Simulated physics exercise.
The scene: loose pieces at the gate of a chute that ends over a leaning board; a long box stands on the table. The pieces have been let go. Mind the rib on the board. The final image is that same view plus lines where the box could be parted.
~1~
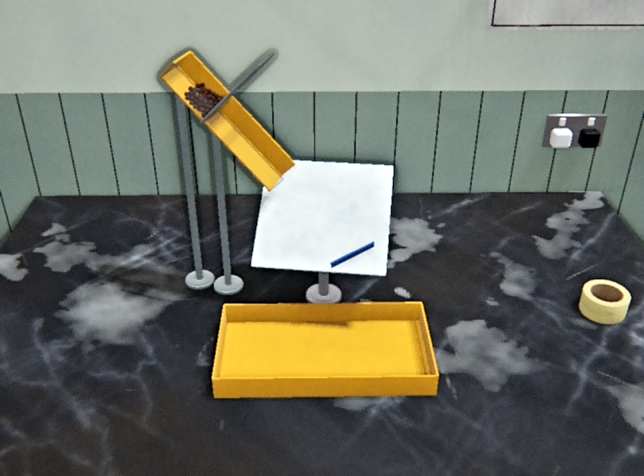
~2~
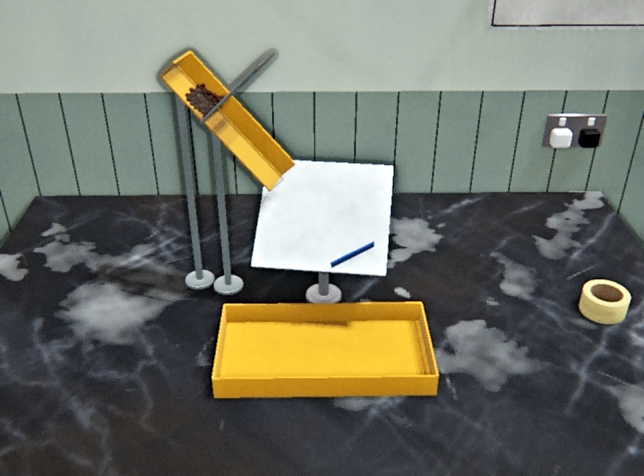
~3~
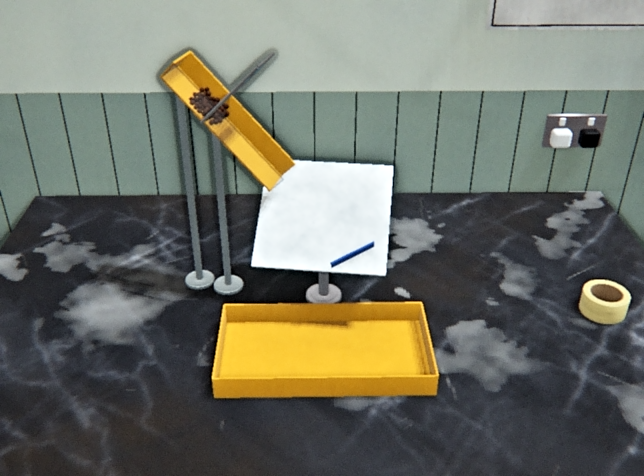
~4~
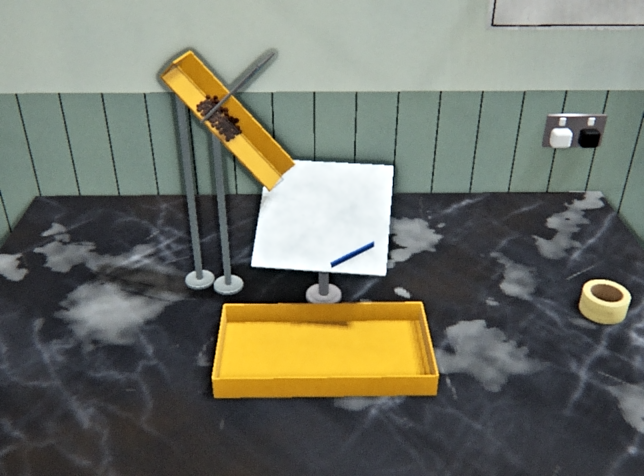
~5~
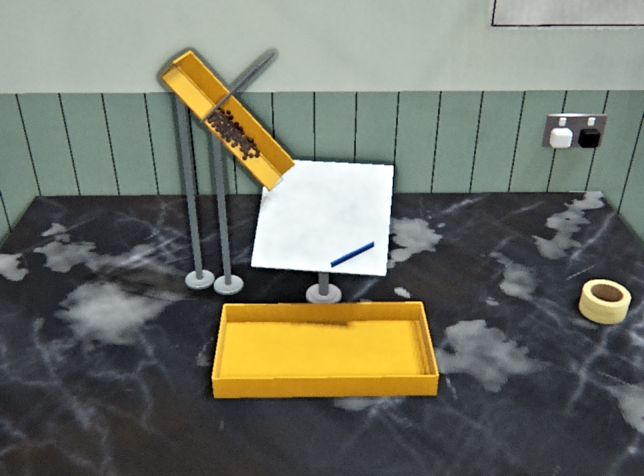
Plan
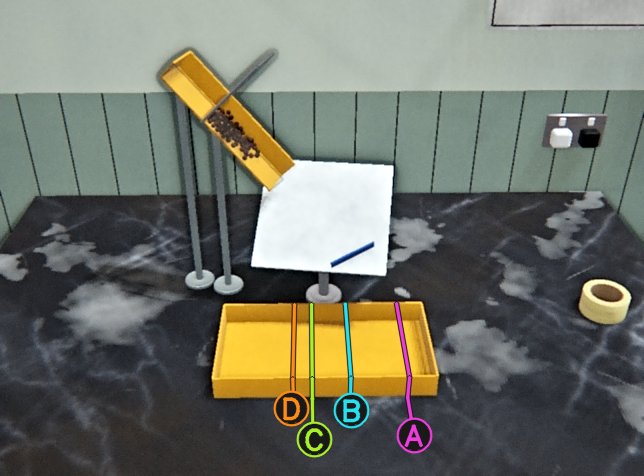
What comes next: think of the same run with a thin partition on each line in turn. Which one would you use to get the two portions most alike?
Choose C.
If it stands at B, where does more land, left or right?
The left side.
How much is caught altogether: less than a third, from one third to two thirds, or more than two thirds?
It is more than two thirds.
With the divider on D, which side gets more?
More lands on the right.
On the marked copy, line A crosses the front rim at (409, 376); line B crosses the front rim at (350, 377); line C crosses the front rim at (312, 377); line D crosses the front rim at (292, 377).
With A, of what is caught, nearly all on the left of the divider, a stray few on the right.
With B, of what is caught, nearly all on the left of the divider, a small part on the right.
With C, of what is caught, about a third on the left of the divider, about two thirds on the right.
With D, of what is caught, a stray few on the left of the divider, nearly all on the right.
